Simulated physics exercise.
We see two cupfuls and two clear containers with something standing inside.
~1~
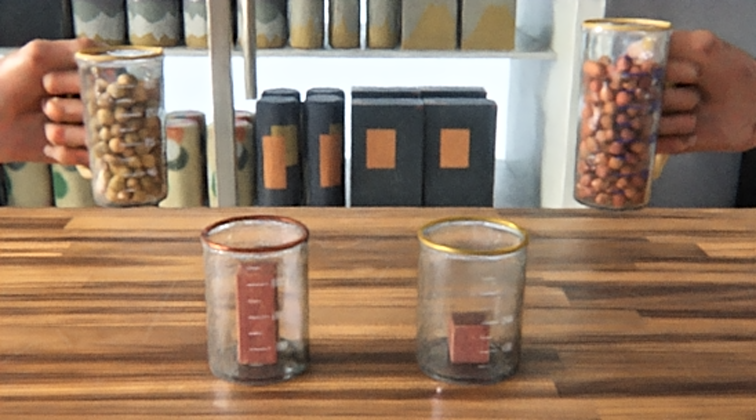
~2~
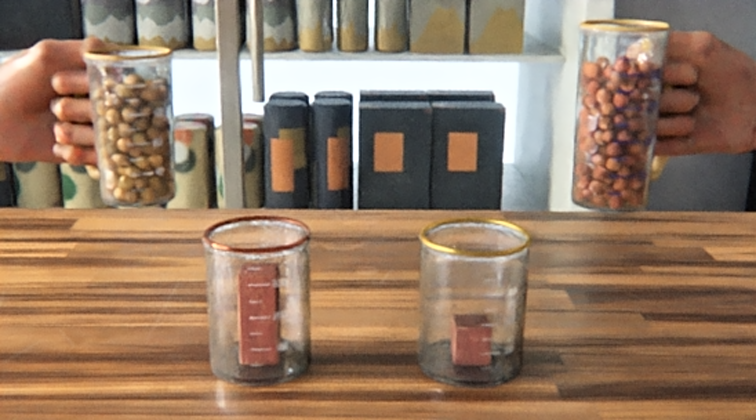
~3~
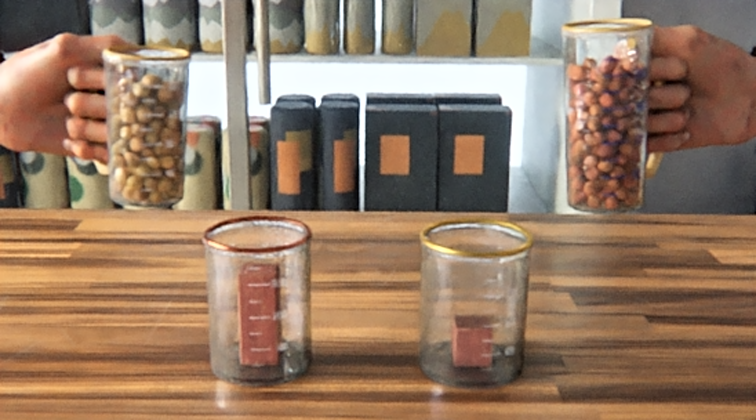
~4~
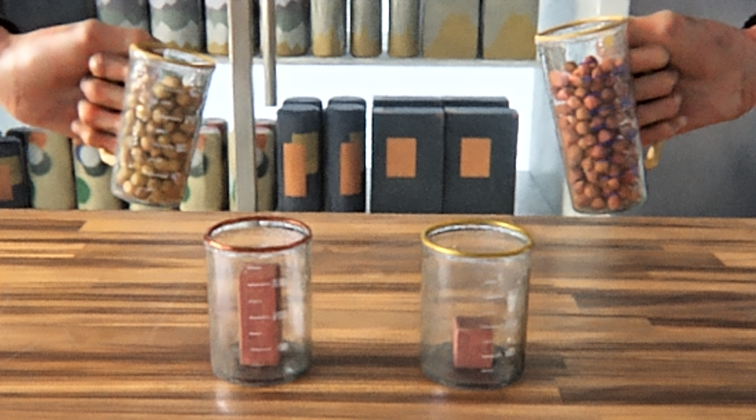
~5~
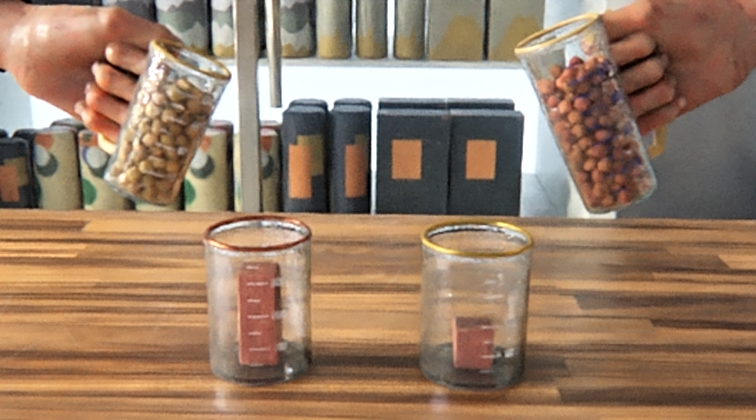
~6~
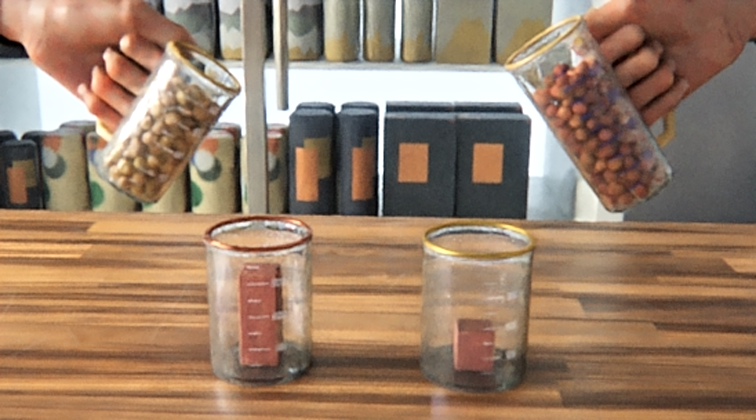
Two hand-held cups of small round pieces move inward and tilt toward each other above two clear beakers.
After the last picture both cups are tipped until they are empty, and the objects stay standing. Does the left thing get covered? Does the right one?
Left thing keeps its head above the surface, right thing disappears under the fill.
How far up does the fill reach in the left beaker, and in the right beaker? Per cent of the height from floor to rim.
Left about 65, right about 60.
Then, 0.41 s after the last picture, left beaker empty, all of its cupful still in the cup; right beaker empty, all of its cupful still in the cup.
Then, 0.86 s after the last picture, left beaker nearly empty, most of its cupful still in the cup; right beaker nearly empty, nearly all of its cupful still in the cup.
Then, 1.38 s after the last picture, left beaker a third full, none of its cupful still in the cup; right beaker half full, none of its cupful still in the cup.
At rest, left beaker two thirds full (surface near (260, 281)), one piece on the table; right beaker two thirds full (surface near (476, 288)), nothing beside it; the left thing is still showing; the right thing is covered.
